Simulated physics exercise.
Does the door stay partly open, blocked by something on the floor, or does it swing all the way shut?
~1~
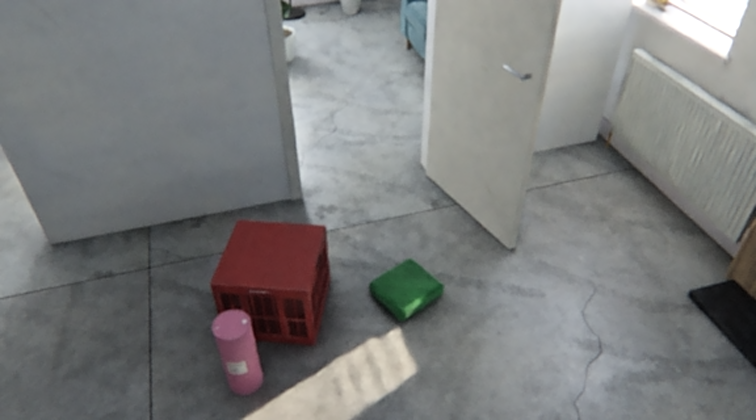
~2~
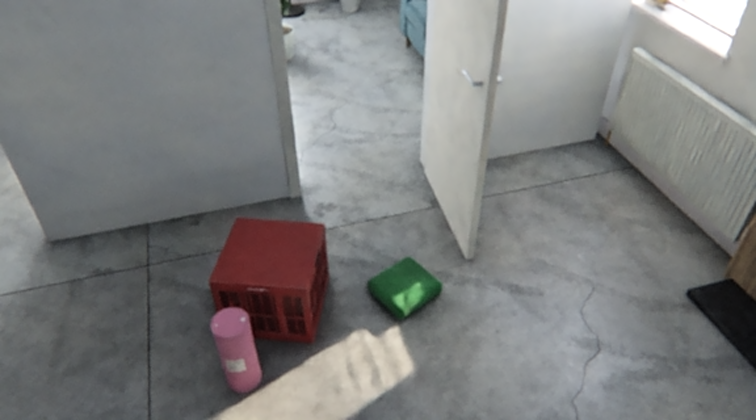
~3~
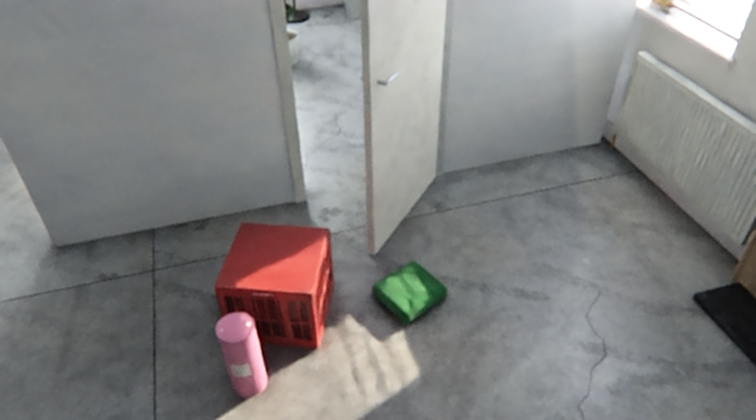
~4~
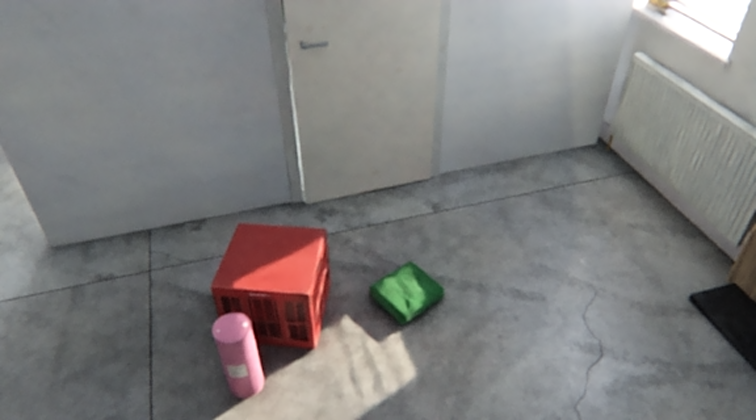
It swings all the way shut. The crate, canister and cushion are clear of its path, and nothing stops it.
